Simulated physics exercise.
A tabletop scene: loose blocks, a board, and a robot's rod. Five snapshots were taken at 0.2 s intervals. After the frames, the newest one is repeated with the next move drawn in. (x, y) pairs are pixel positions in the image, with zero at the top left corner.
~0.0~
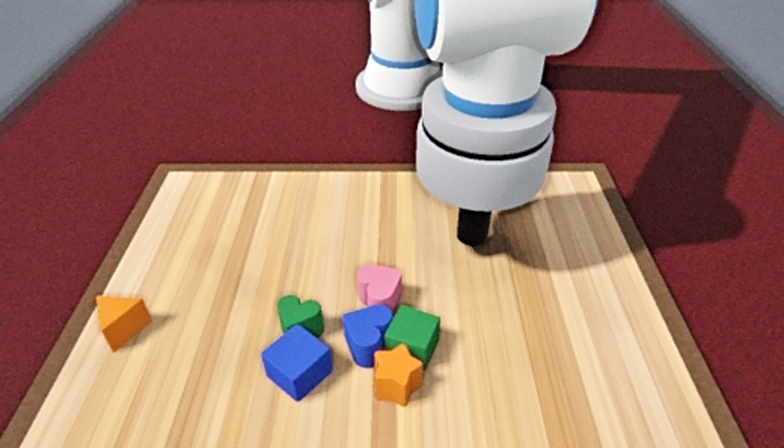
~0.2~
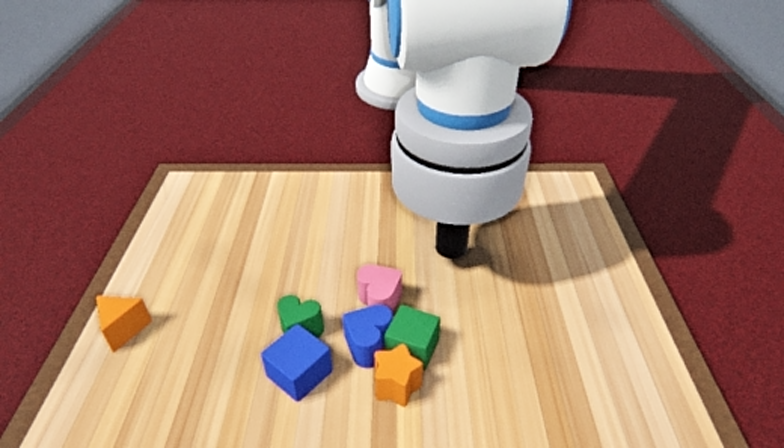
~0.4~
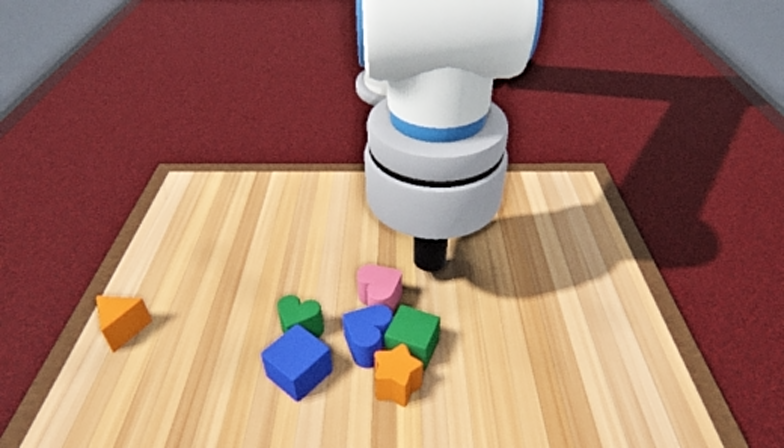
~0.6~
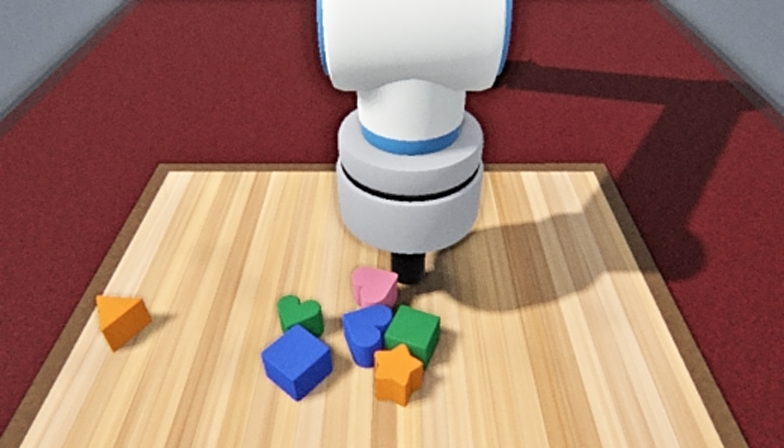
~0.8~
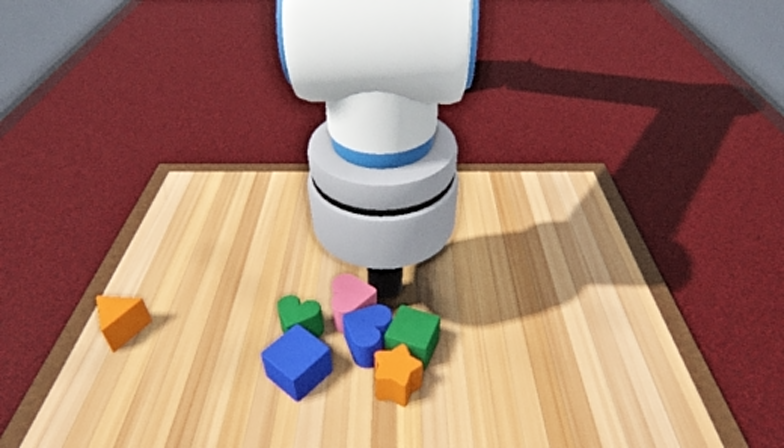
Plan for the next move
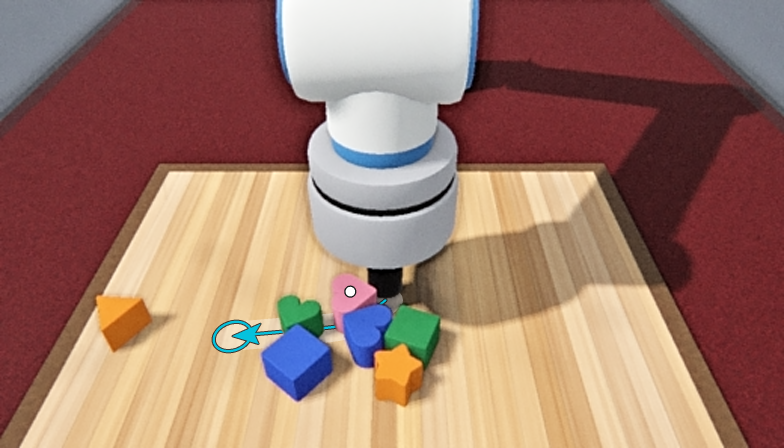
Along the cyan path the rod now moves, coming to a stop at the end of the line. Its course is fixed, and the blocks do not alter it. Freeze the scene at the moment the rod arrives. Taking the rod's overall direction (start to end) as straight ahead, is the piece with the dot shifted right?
Final answer: No.
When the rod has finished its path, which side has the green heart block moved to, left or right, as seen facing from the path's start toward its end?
Pushed right.
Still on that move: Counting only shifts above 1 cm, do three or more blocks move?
Yes, I think so.
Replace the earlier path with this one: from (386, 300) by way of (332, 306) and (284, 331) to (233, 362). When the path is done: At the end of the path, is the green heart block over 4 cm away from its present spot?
Yes, that is how it ends up.
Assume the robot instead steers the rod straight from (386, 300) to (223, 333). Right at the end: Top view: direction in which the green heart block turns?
The sense of turning is clockwise.
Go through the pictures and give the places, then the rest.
Tip of the rod (472, 236), middles of tops, blue square (295, 350), green heart block (297, 308), pink heart block (379, 279), blue heart block (368, 322), in the first picture.
Rod (451, 248), nothing pushed, in the second picture.
Rod (430, 261), nothing pushed, in the third picture.
Rod (408, 273), pink heart block (374, 282), in the fourth picture.
Rod (385, 286), blue square (295, 350), green heart block (297, 308), pink heart block (350, 292), blue heart block (368, 322), in the fifth picture.
The line goes from (386, 300) through (343, 325) and (288, 331) to (233, 336); the dot is on the pink heart block.
The first path, step by step. One third of the way, rod (341, 311); blue square (287, 356), turned 25° anticlockwise; green heart block (260, 313), turned 45° clockwise; pink heart block (303, 314), turned 20° clockwise; blue heart block (367, 327).
Two thirds of the way, rod (285, 317); blue square (279, 363), turned 50° anticlockwise; green heart block (219, 316), turned 80° clockwise; pink heart block (249, 328), turned 15° clockwise; blue heart block (367, 327).
At the end, rod (228, 322); blue square (279, 363), turned 50° anticlockwise; green heart block (181, 321), turned 110° clockwise; pink heart block (207, 344), turned 20° anticlockwise; blue heart block (367, 327).
